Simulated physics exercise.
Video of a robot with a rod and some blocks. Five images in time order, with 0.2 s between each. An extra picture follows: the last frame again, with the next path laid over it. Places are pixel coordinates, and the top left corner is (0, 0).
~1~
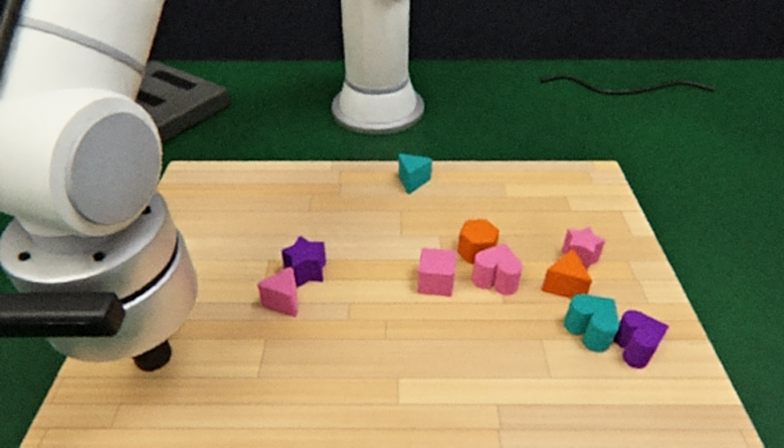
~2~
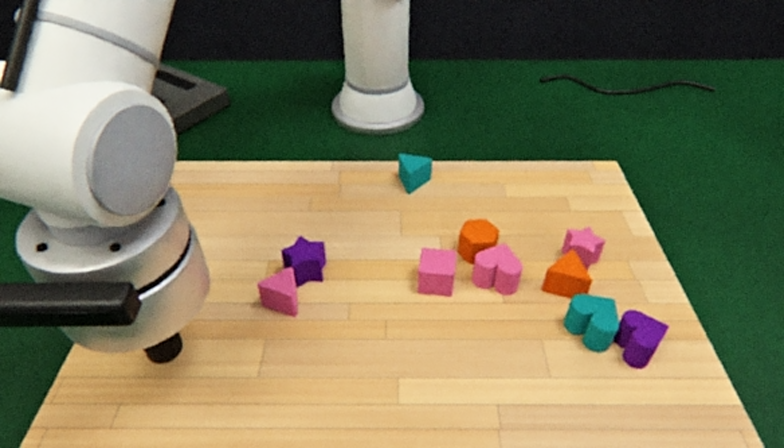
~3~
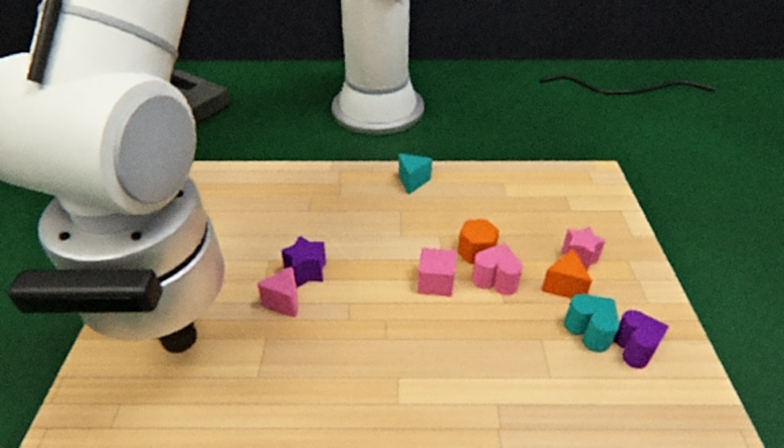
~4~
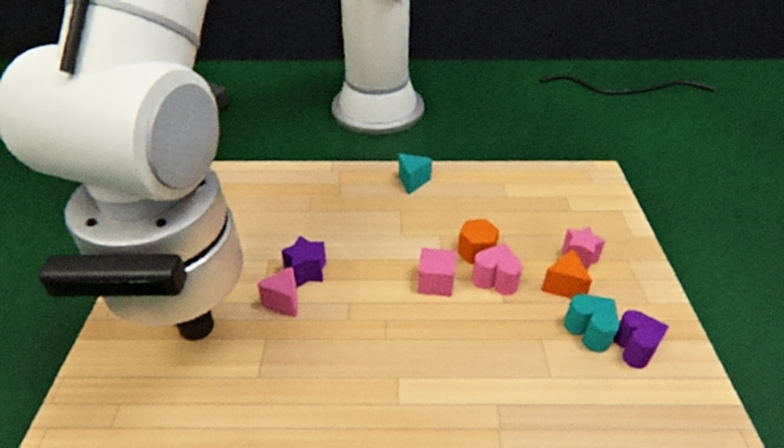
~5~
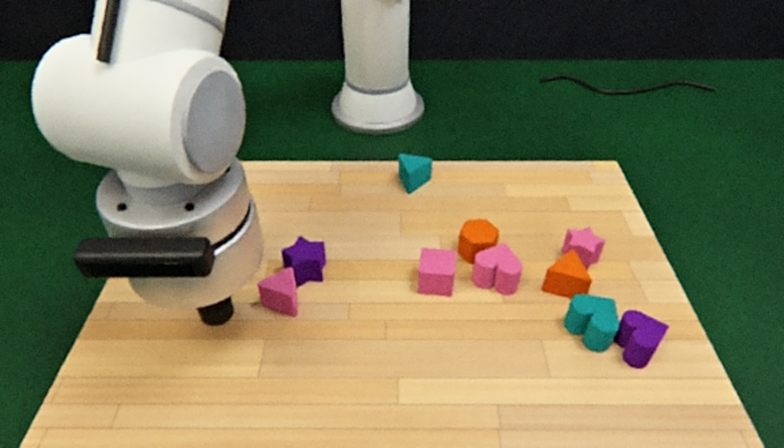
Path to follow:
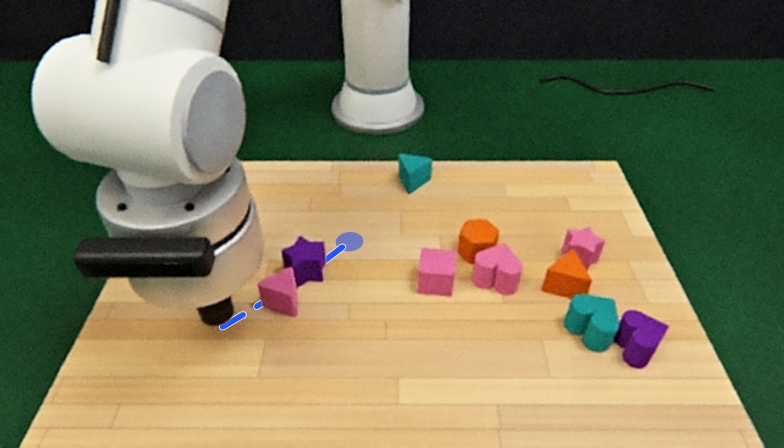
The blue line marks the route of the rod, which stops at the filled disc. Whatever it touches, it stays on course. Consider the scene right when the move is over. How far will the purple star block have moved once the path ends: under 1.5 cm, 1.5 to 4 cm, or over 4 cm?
The distance will be above 4 cm.
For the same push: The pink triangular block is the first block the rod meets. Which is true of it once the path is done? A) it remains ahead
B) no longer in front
Choice B: No longer in front.
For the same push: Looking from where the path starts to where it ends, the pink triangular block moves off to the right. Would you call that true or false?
That statement is accurate.
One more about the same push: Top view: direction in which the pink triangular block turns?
Turns clockwise.
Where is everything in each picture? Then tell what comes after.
In the first picture, tip of the rod at (155, 358), middles of tops, pink triangular block at (280, 281), purple star block at (303, 250).
In the second picture, rod at (166, 350), nothing pushed.
In the third picture, rod at (180, 340), nothing pushed.
In the fourth picture, rod at (198, 328), nothing pushed.
In the fifth picture, rod at (218, 314), pink triangular block at (280, 281), purple star block at (303, 250).
The line goes from (222, 327) via (271, 297) and (314, 269), ending at (350, 242).
One third of the way, rod at (268, 285); pink triangular block at (298, 277), turned 45° clockwise.
Two thirds of the way, rod at (312, 256); pink triangular block at (315, 270), turned 110° clockwise; purple star block at (330, 230), turned 20° anticlockwise.
At the end, rod at (349, 229); pink triangular block at (315, 270), turned 110° clockwise; purple star block at (364, 204), turned 25° anticlockwise.
